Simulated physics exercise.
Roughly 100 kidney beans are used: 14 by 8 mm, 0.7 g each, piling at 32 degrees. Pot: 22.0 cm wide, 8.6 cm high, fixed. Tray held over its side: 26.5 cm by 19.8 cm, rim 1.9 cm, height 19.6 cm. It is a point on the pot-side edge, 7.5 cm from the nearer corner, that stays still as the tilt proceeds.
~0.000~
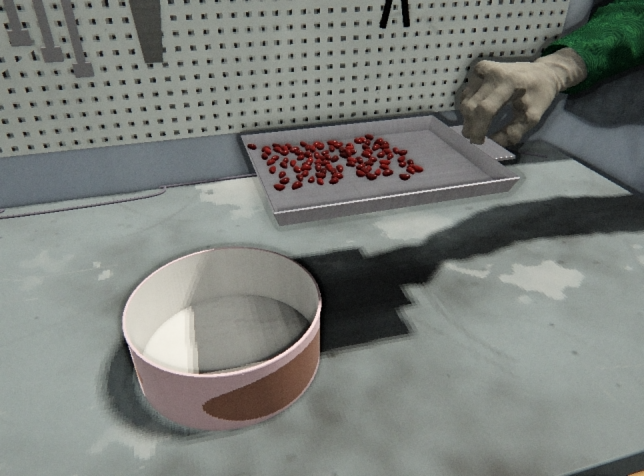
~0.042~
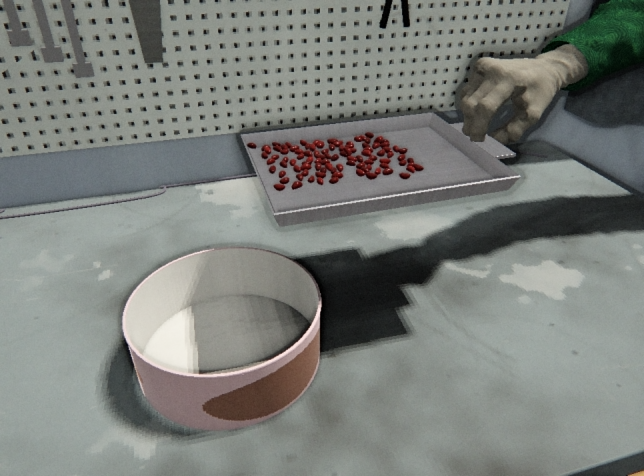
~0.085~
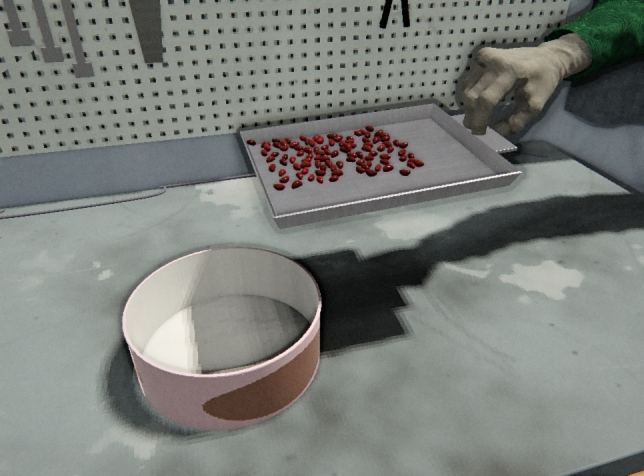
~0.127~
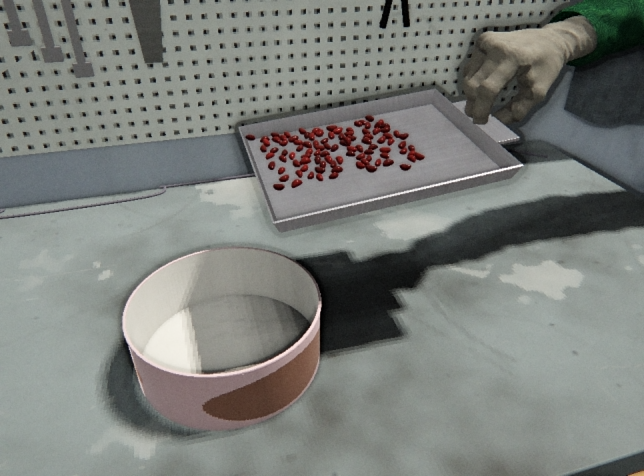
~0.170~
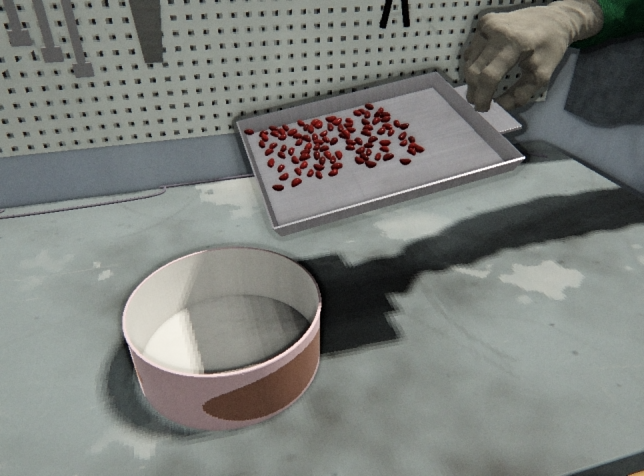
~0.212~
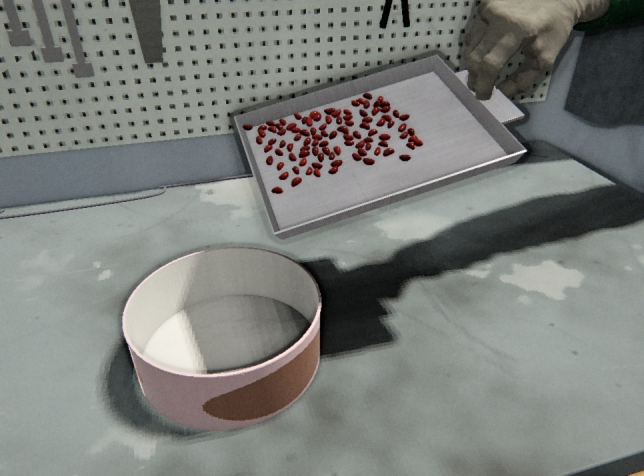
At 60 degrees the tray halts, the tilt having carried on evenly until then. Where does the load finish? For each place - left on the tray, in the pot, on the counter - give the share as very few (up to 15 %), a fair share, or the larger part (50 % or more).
Tray: A fair share; pot: The larger part; counter: Very few.
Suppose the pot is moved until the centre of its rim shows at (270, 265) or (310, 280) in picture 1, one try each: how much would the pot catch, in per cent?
Close to 40 in a hundred, then close to 65 in a hundred.
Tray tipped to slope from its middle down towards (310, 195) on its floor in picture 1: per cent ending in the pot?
Roughly 55 percent of them.
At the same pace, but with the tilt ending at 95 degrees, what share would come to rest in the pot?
Estimate: Roughly 100 percent.
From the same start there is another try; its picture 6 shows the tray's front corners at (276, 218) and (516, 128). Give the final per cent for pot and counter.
Split: Pot = 40, counter = 0.
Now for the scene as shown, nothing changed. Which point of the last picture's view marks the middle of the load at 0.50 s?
By then the middle of the load sits around (295, 186).
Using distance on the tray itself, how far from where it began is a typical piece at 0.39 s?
Some 3 cm.
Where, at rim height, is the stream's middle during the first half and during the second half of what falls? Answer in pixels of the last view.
At roughly (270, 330) first, later on at (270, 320).
Then, at 0.39 s, tilt 41 degrees; the tray holds 100 %, the pot 0 %.
Then, at 0.50 s, tilt 55 degrees; the tray holds 100 %, the pot 0 %.
Then, at 0.75 s, tilt 60 degrees; the tray holds 35 %, the pot 45 %.
At rest (1.9 s), tray 30 %, pot 70 %, counter 0 %.
